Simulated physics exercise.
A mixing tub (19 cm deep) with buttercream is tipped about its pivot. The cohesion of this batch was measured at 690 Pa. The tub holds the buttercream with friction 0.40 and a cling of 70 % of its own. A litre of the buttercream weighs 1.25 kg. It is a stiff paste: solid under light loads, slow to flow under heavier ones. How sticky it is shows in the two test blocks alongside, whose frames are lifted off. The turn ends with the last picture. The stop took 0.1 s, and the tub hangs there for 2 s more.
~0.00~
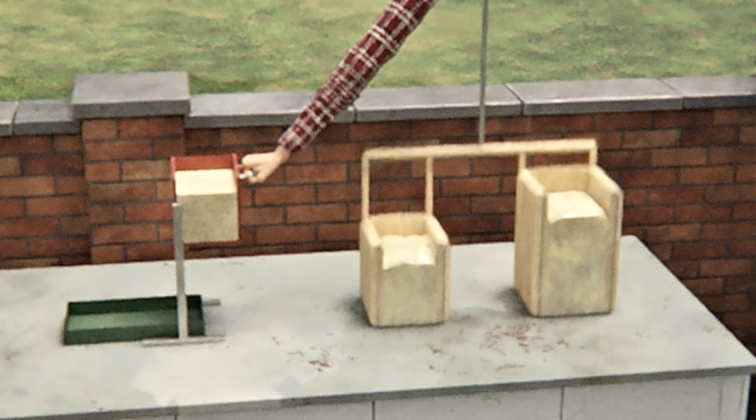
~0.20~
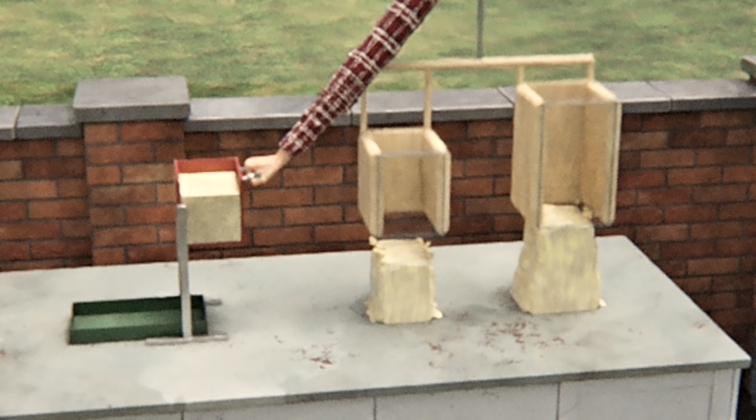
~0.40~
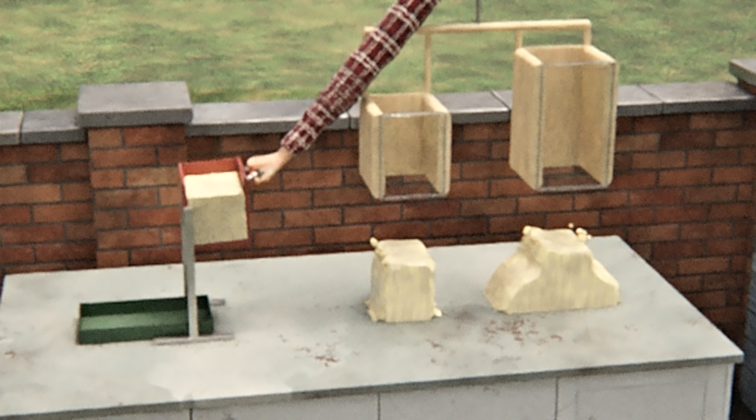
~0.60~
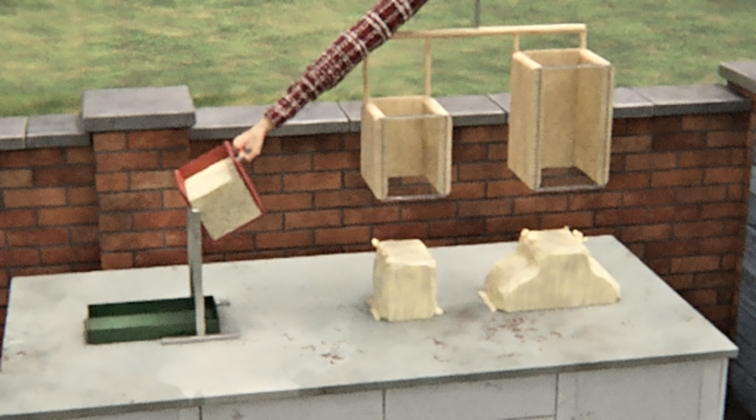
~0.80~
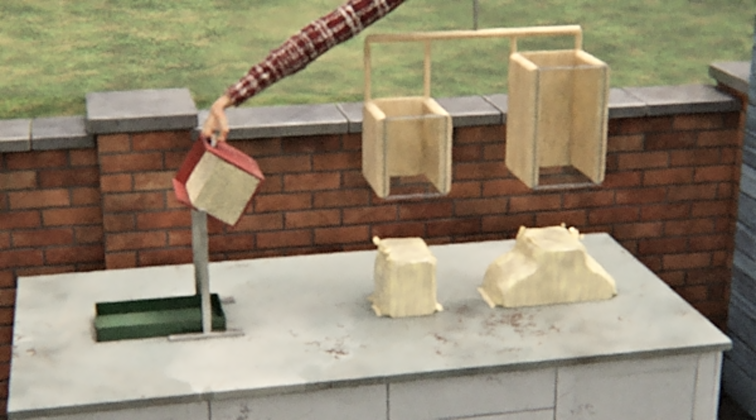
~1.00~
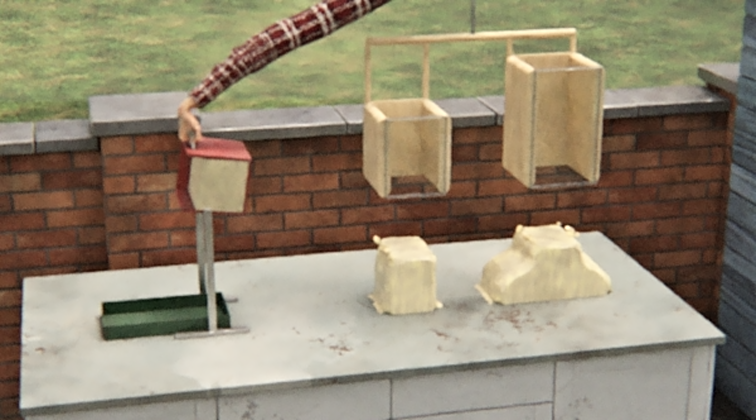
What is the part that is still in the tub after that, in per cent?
Expect roughly 100 %.
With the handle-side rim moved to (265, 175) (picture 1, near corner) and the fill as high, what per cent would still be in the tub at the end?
In that case some 100 per cent.
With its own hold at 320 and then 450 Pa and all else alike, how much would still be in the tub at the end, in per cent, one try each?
In turn about 80 %, 100 %.
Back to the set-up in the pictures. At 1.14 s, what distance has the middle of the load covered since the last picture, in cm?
Some 0 cm.
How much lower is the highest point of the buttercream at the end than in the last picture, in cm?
Roughly 0 cm.
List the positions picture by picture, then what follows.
Handle-side rim at (237, 178), tilt 0 degrees; crest of the buttercream at (193, 193); block heights 21 cm, 33 cm (left to right), in the first frame.
Handle-side rim at (240, 180), tilt 0 degrees; crest of the buttercream at (197, 195); block heights 21 cm, 30 cm (left to right), in the second frame.
Handle-side rim at (244, 179), tilt 3 degrees; crest of the buttercream at (238, 193); block heights 20 cm, 21 cm (left to right), in the third frame.
Handle-side rim at (233, 163), tilt 27 degrees; crest of the buttercream at (236, 176); block heights 20 cm, 20 cm (left to right), in the fourth frame.
Handle-side rim at (208, 152), tilt 58 degrees; crest of the buttercream at (221, 161); block heights 20 cm, 20 cm (left to right), in the fifth frame.
Handle-side rim at (189, 156), tilt 81 degrees; crest of the buttercream at (205, 160); block heights 20 cm, 20 cm (left to right), in the sixth frame.
After 1.14 s, the tub is at 81 degrees and holds 100 %.
After 1.31 s, the tub is at 81 degrees and holds 100 %.
After 1.48 s, the tub is at 81 degrees and holds 100 %.
After 1.65 s, the tub is at 81 degrees and holds 100 %.
After 3.00 s, the tub is at 81 degrees and holds 100 %.
